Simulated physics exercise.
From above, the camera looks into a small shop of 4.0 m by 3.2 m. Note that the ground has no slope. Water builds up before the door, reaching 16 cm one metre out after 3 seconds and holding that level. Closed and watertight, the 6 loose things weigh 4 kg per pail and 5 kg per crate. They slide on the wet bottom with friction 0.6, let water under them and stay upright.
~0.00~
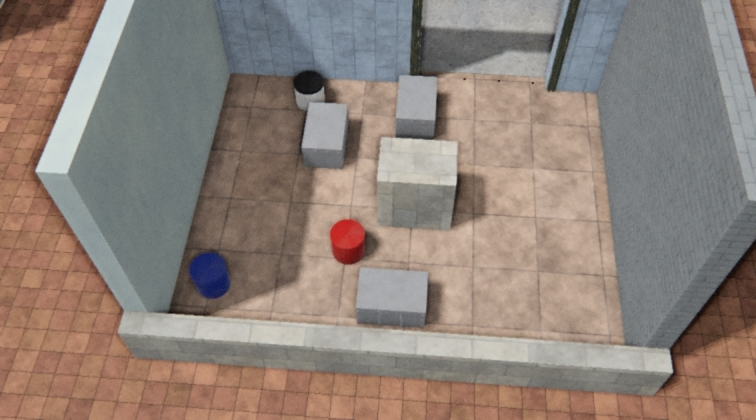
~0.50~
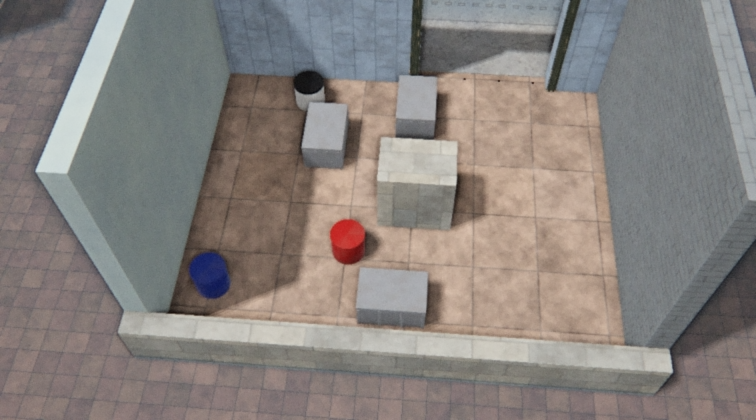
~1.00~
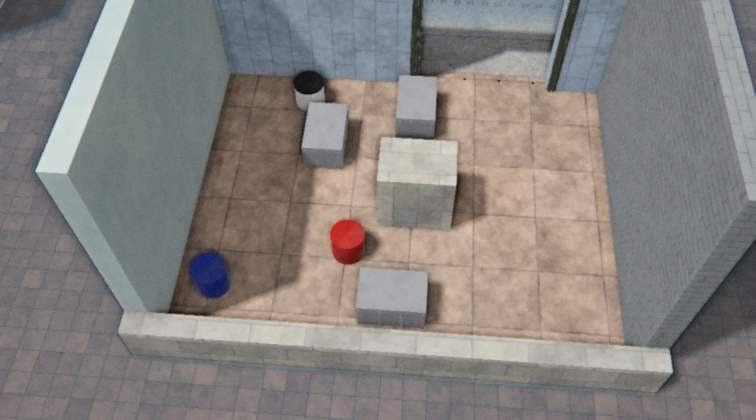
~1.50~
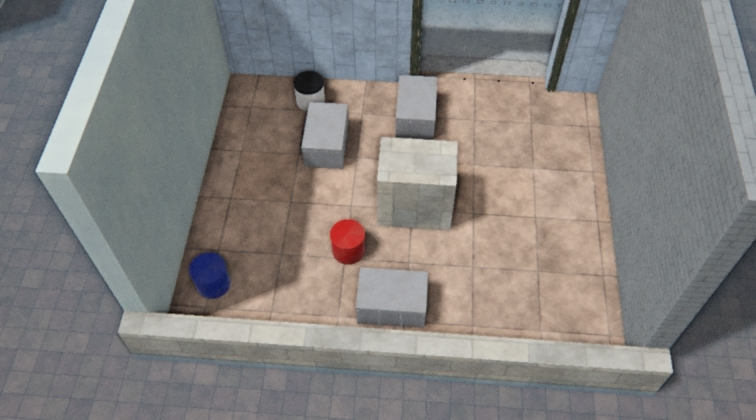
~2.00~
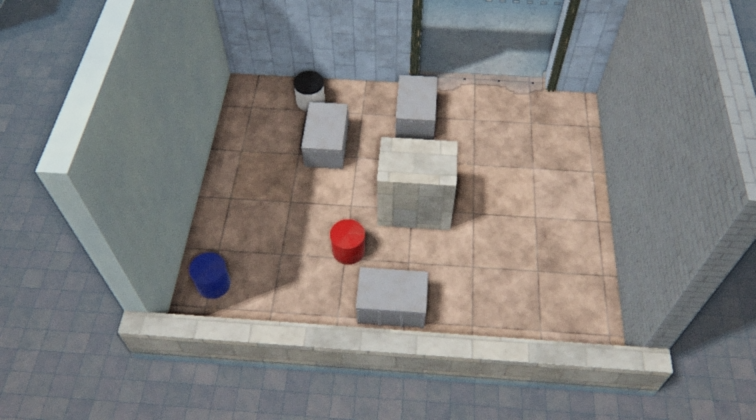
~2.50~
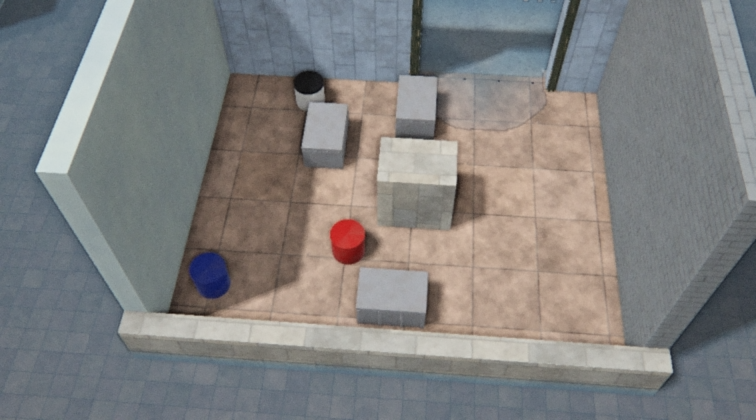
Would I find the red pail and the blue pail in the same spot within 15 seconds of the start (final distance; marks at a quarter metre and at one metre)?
First the red pail, which moves somewhat, then the blue pail, which goes far off.
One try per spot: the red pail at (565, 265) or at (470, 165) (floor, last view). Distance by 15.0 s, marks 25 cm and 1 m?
The first start leaves it well away, the second leaves it well away.
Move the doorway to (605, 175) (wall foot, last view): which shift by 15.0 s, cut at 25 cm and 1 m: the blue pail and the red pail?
In that case the blue pail gets carried off, the red pail travels far.
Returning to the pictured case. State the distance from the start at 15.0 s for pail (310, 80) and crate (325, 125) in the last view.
The first is 300 cm from its start, the second 100 cm.
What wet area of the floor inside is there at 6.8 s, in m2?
That flooded area is roughly 12.0 m2.
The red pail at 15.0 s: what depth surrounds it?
Roughly 9 cm.
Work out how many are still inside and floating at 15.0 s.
Of them, 6.
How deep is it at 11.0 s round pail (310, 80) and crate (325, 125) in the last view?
Close to 6 and 9 centimetres.
After 3.5 s the red pail is near (347, 234), 0.0 m from its start, aground; the blue pail is near (207, 268), 0.0 m from its start, aground; 0 afloat.
After 6.8 s the red pail is near (347, 234), 0.0 m from its start, aground; the blue pail is near (207, 268), 0.0 m from its start, aground; 0 afloat.
After 11.0 s the red pail is near (361, 201), 0.4 m from its start, afloat; the blue pail is near (273, 152), 1.4 m from its start, afloat; 6 afloat.
After 15.0 s the red pail is near (428, 223), 0.7 m from its start, afloat; the blue pail is near (246, 116), 1.7 m from its start, afloat; 6 afloat.
